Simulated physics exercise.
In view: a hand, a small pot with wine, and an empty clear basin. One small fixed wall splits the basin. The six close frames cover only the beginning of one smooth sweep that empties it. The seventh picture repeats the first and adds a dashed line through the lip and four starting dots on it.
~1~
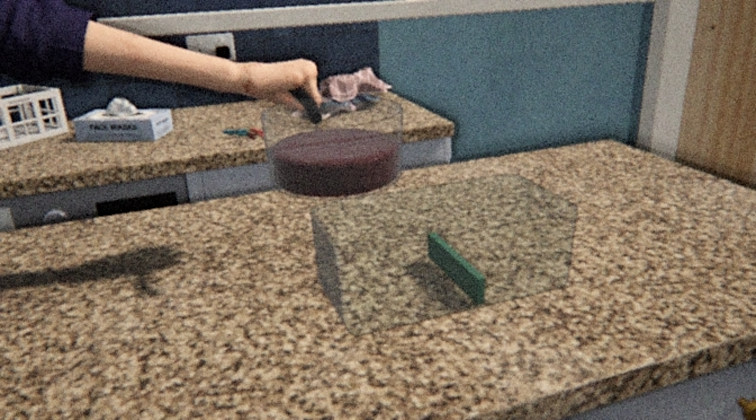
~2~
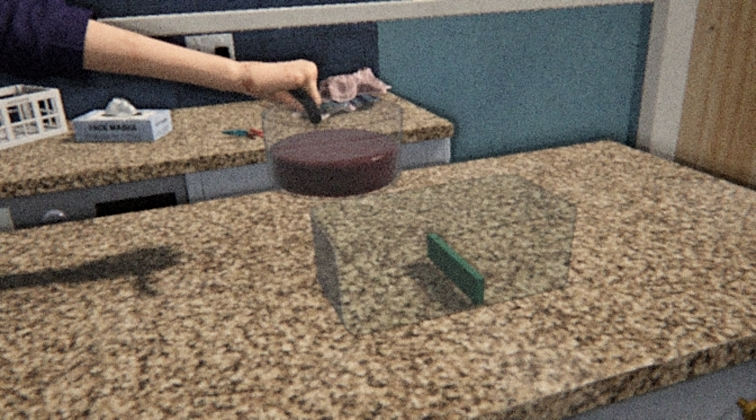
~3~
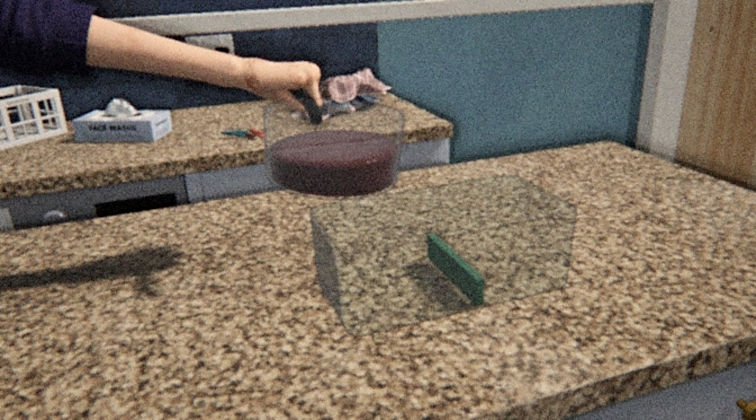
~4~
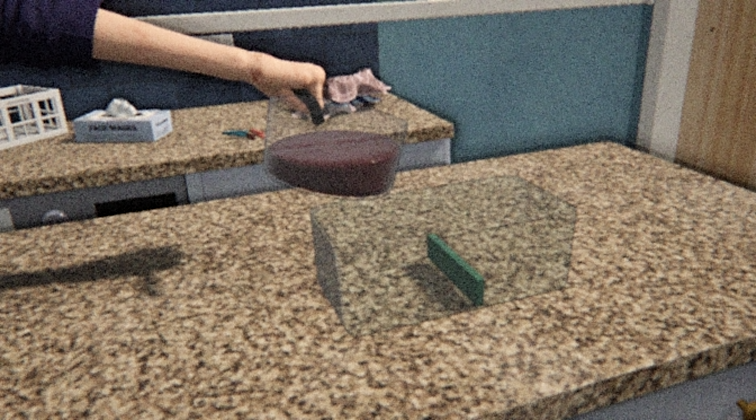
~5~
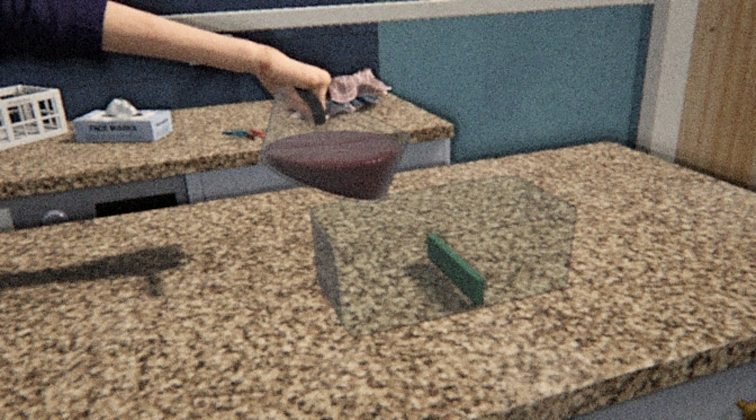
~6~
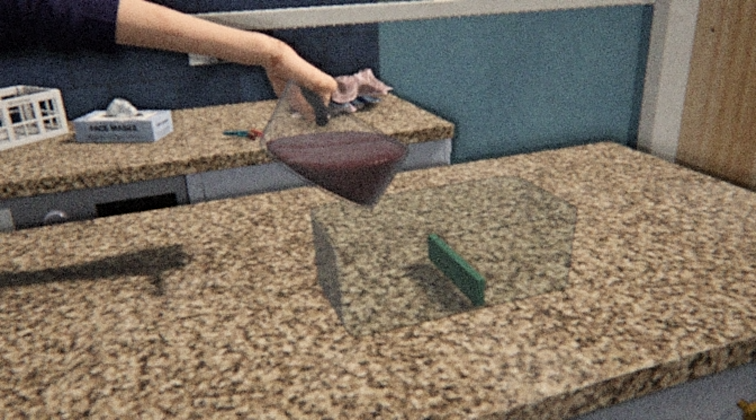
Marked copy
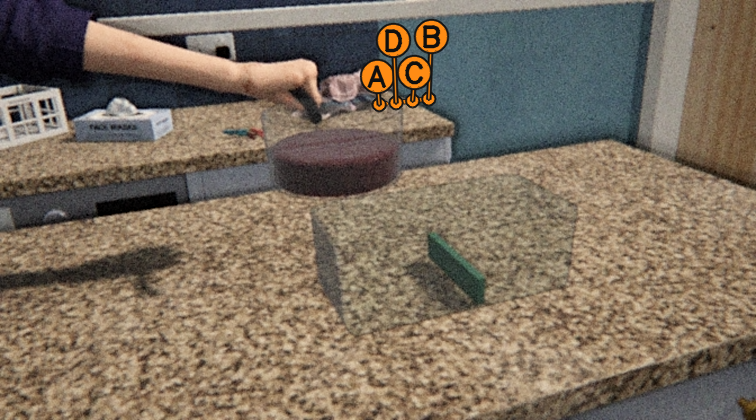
A hand held a clear pot of dark red wine above a speckled counter, near an empty clear basin with a green strip inside, then gradually tilted the pot to the right.
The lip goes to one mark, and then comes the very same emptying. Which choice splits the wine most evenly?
The answer is dot B.
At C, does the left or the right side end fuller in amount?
The left side.
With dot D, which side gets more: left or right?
The left side.
On the marked copy, A at (379, 104); B at (428, 98); C at (412, 100); D at (396, 102).
With A, about 95 % ends left of the wall and 5 % right of it.
With B, about 49 % ends left of the wall and 51 % right of it.
With C, about 71 % ends left of the wall and 29 % right of it.
With D, about 93 % ends left of the wall and 6 % right of it.
